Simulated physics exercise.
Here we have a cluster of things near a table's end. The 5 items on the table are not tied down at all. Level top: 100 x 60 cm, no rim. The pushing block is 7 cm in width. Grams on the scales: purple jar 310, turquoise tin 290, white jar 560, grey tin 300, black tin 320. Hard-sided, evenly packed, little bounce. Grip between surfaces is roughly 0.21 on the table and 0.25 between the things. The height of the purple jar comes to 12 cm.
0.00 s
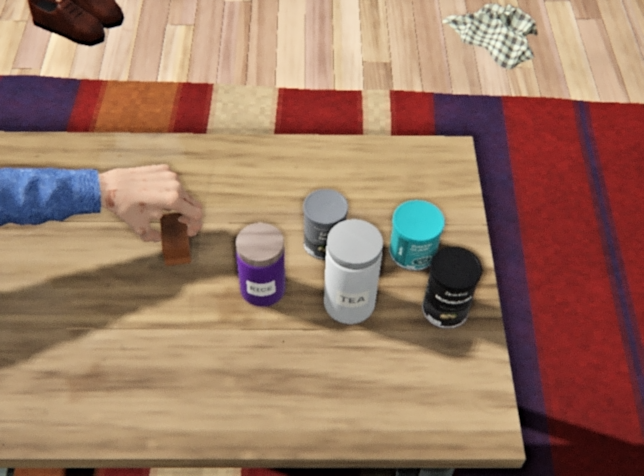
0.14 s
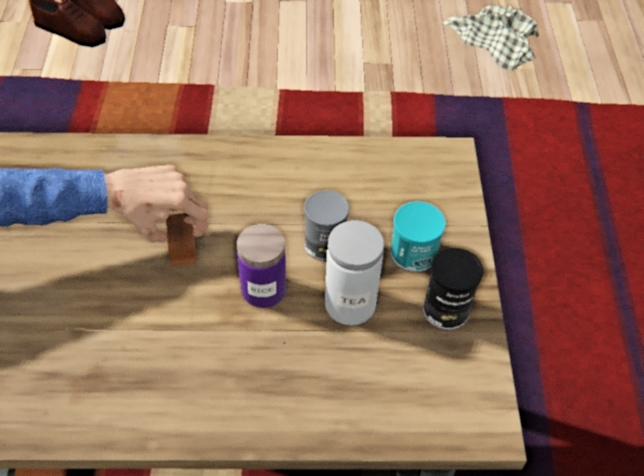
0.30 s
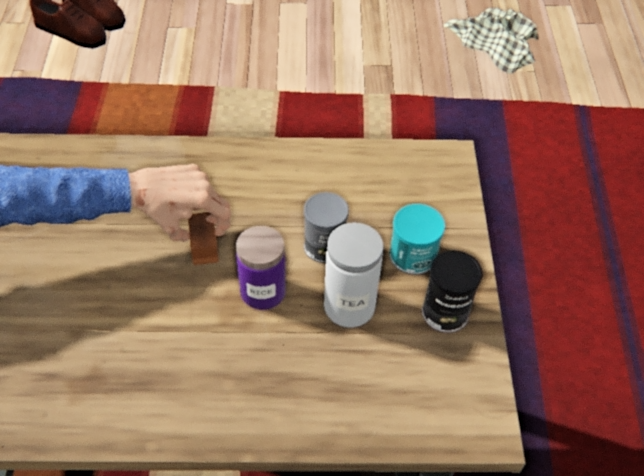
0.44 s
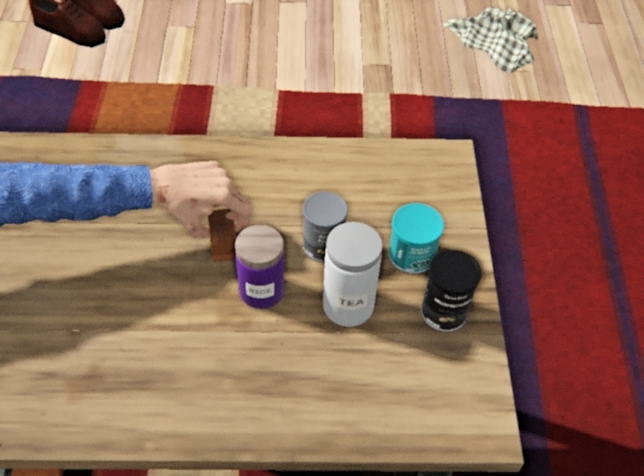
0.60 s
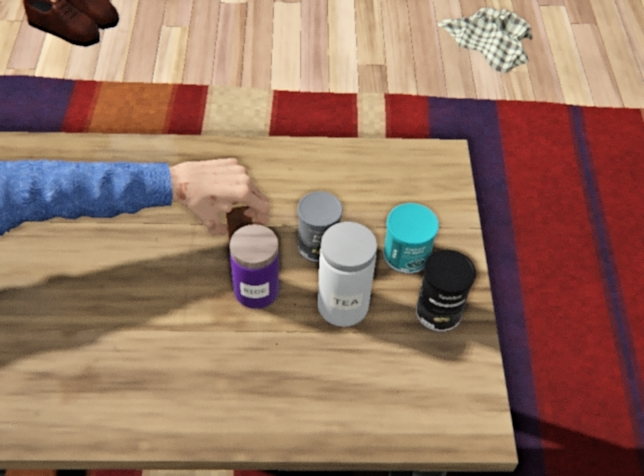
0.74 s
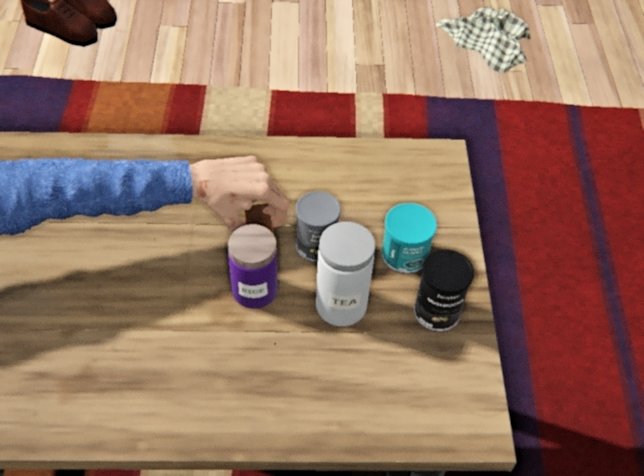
On a wooden table, a hand slides a small brown block rightward behind the purple jar.
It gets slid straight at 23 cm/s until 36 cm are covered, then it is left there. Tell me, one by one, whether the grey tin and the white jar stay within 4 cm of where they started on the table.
Grey tin: No, it ends further away. White jar: Yes, it stays close.
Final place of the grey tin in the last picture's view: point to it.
Near (428, 206).
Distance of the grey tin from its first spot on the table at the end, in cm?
I'd put it at about 18 centimetres.
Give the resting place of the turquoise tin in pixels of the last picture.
It comes to rest somewhere around (437, 246).
After 1.04 s, pusher on by 21 cm; grey tin slid 3 cm near (340, 225).
After 1.24 s, pusher on by 26 cm; grey tin slid 8 cm near (368, 221).
After 1.44 s, pusher on by 30 cm; grey tin slid 13 cm near (396, 214); turquoise tin slid 4 cm.
After 1.64 s, pusher on by 35 cm; grey tin slid 17 cm near (422, 207); turquoise tin slid 5 cm.
At rest (2.1 s), not toppled but over 4 cm from the start, turquoise tin and grey tin; the other 3 in place, give or take 4 cm. Seen from the same camera at the end, grey tin near (428, 206), white jar near (344, 276).
